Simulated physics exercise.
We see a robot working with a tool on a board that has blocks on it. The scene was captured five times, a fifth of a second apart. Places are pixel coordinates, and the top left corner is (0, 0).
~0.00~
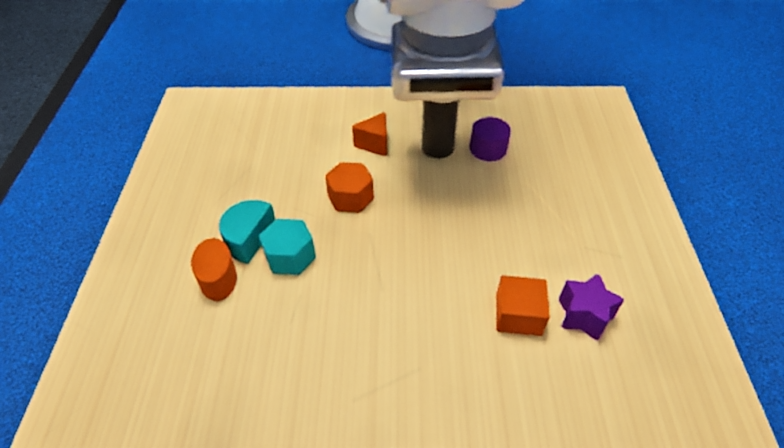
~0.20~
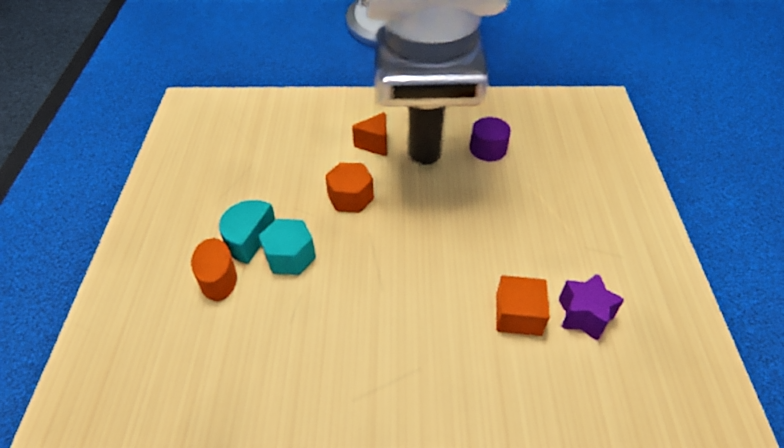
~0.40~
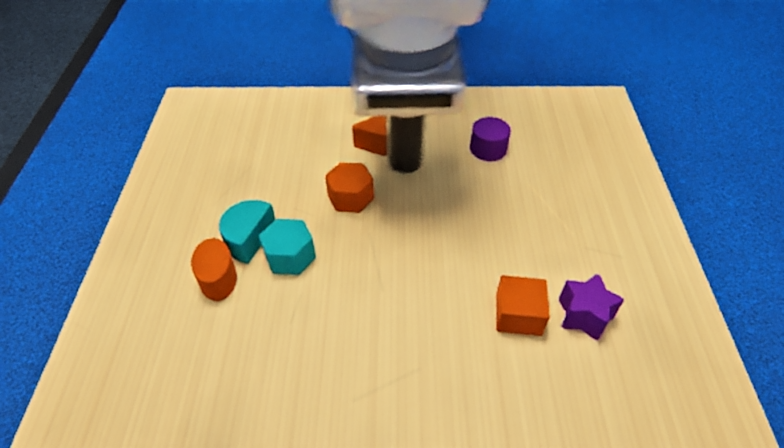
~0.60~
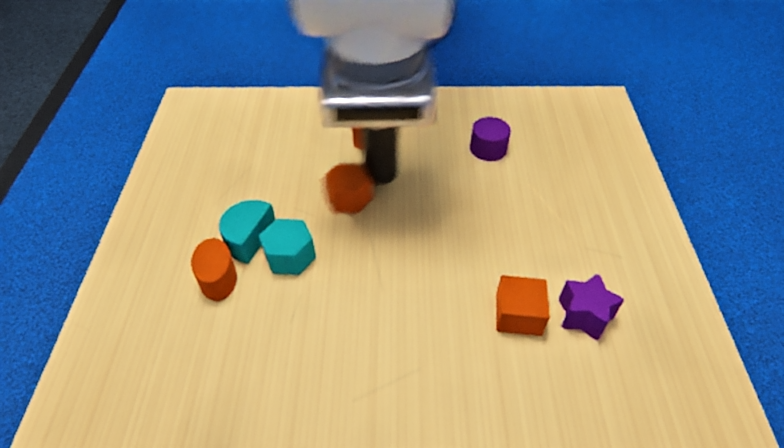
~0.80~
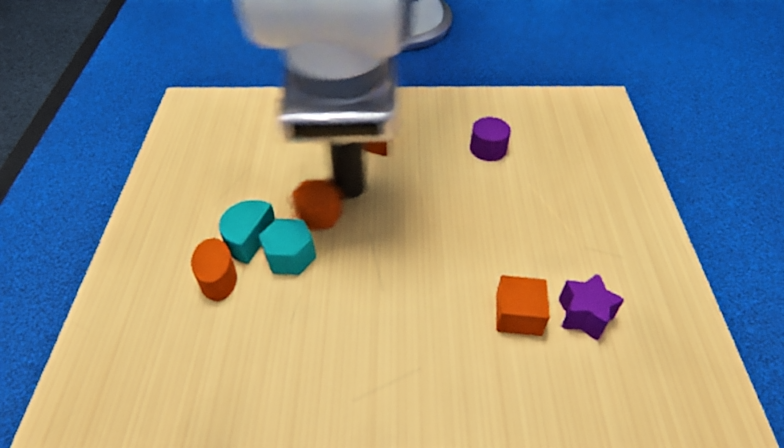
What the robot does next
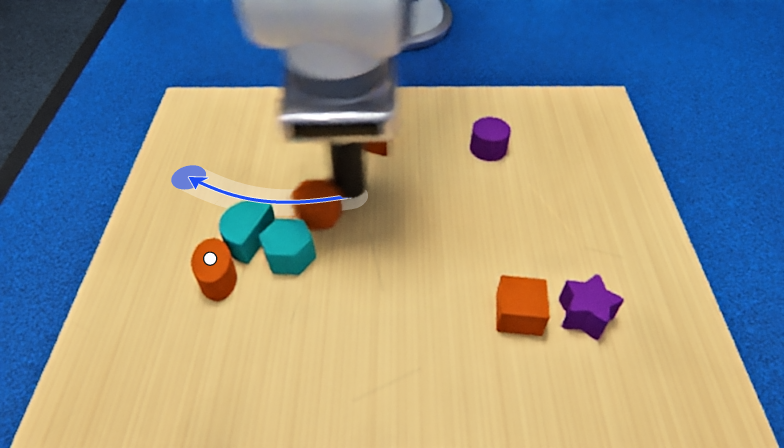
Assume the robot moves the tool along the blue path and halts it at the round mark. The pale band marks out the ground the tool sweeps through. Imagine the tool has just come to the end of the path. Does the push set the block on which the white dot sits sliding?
The answer is no.
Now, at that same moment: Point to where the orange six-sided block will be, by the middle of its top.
It should be at (266, 213) by then.
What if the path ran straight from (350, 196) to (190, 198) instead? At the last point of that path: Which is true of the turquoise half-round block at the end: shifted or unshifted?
That block will leave its spot.
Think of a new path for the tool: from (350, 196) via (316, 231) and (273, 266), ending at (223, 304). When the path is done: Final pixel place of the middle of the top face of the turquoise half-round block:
At the end it should sit near (203, 215).
Path on the board, from (350, 196) via (291, 202) and (235, 196), ending at (189, 177); the dot is on the orange oval block.
On the path given first. One third of the way, tool (289, 192); turquoise half-round block (229, 218), turned 30° anticlockwise; turquoise six-sided block (277, 248), turned 25° anticlockwise; orange six-sided block (270, 211), turned 35° anticlockwise.
Two thirds of the way, tool (231, 186); turquoise half-round block (224, 219), turned 35° anticlockwise; turquoise six-sided block (277, 249), turned 25° anticlockwise; orange six-sided block (266, 213), turned 45° anticlockwise.
At the end, tool (185, 167); orange oval block in place; turquoise half-round block (224, 219), turned 35° anticlockwise; turquoise six-sided block (277, 249), turned 25° anticlockwise; orange six-sided block (266, 213), turned 45° anticlockwise.
